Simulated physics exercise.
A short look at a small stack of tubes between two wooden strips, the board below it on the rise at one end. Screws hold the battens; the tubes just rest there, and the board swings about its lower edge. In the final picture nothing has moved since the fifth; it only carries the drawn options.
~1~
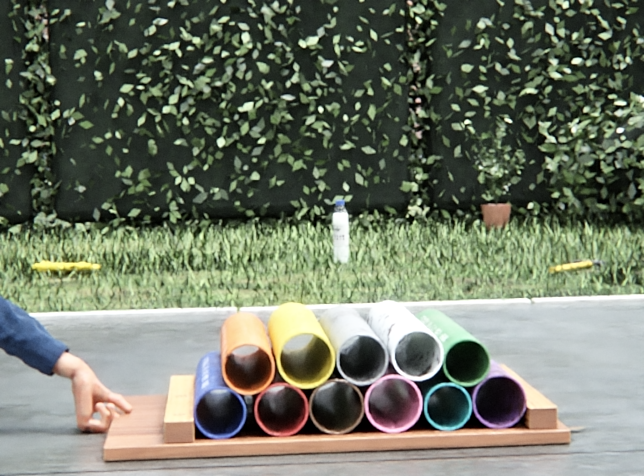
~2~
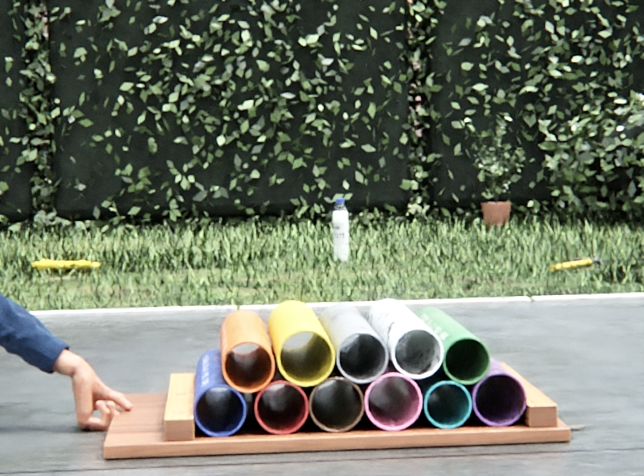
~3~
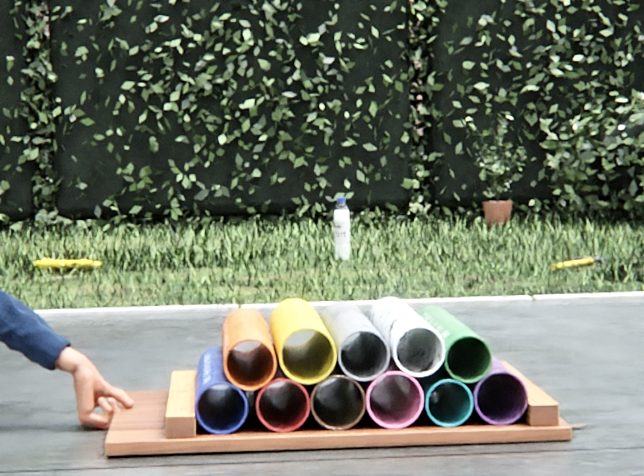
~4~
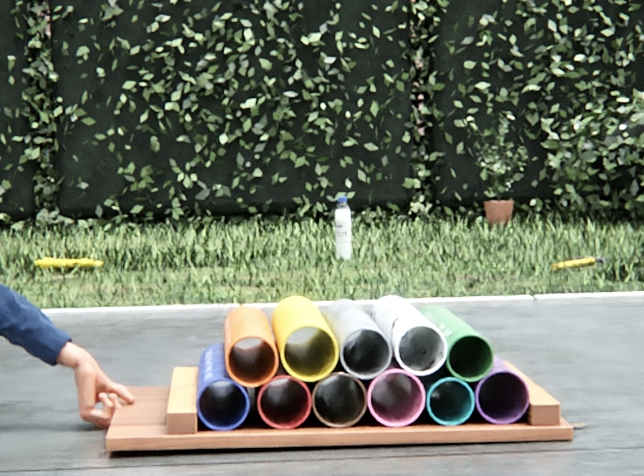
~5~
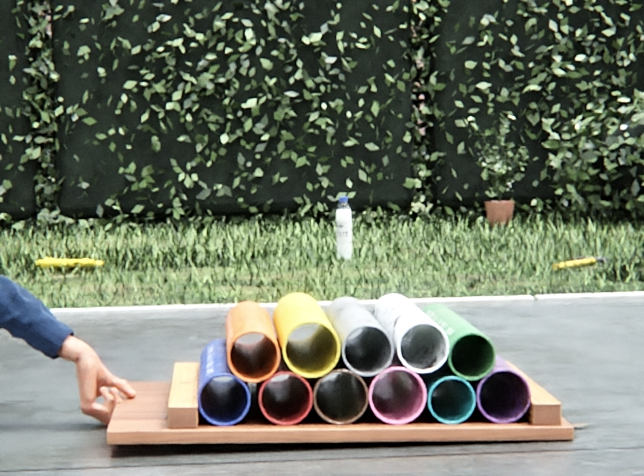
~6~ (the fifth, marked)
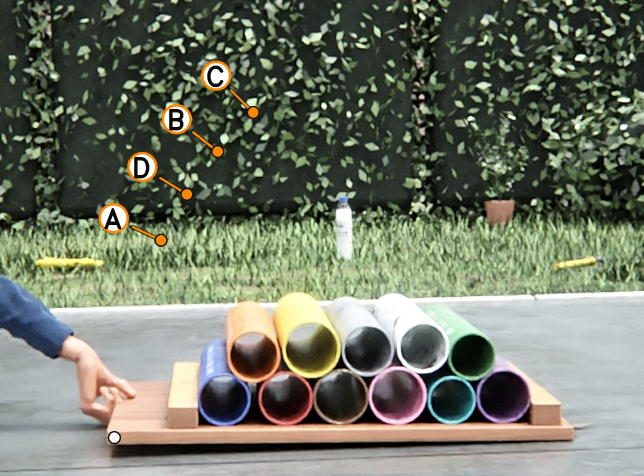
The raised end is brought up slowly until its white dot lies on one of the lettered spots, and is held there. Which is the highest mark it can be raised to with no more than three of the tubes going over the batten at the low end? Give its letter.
Stop at A.
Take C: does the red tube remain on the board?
Yes.
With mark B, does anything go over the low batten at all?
Yes.
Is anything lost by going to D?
Yes, at D.
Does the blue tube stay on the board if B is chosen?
The blue tube: Yes.
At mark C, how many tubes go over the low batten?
At C the number is five.
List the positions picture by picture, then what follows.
Purple tube (499, 401); yellow tube (306, 360); green tube (467, 362), in the first frame.
Green tube (467, 360); orange tube (249, 367), in the second frame.
Board (330, 403); blue tube (221, 408); red tube (283, 405); purple tube (501, 398), in the third frame.
Board (331, 402); blue tube (223, 404); red tube (285, 403); turquoise tube (450, 402), in the fourth frame.
Board (332, 398); blue tube (224, 400); red tube (286, 399), in the fifth frame.
On the copy, A at (161, 240); B at (218, 152); C at (253, 112); D at (187, 194); the white dot at (115, 437).
On A. First, board at 16°.
Then, board at 27°.
Finally, board at 27°, two over the low batten (green, white).
By contrast, B five over the low batten; C five over the low batten; D five over the low batten.
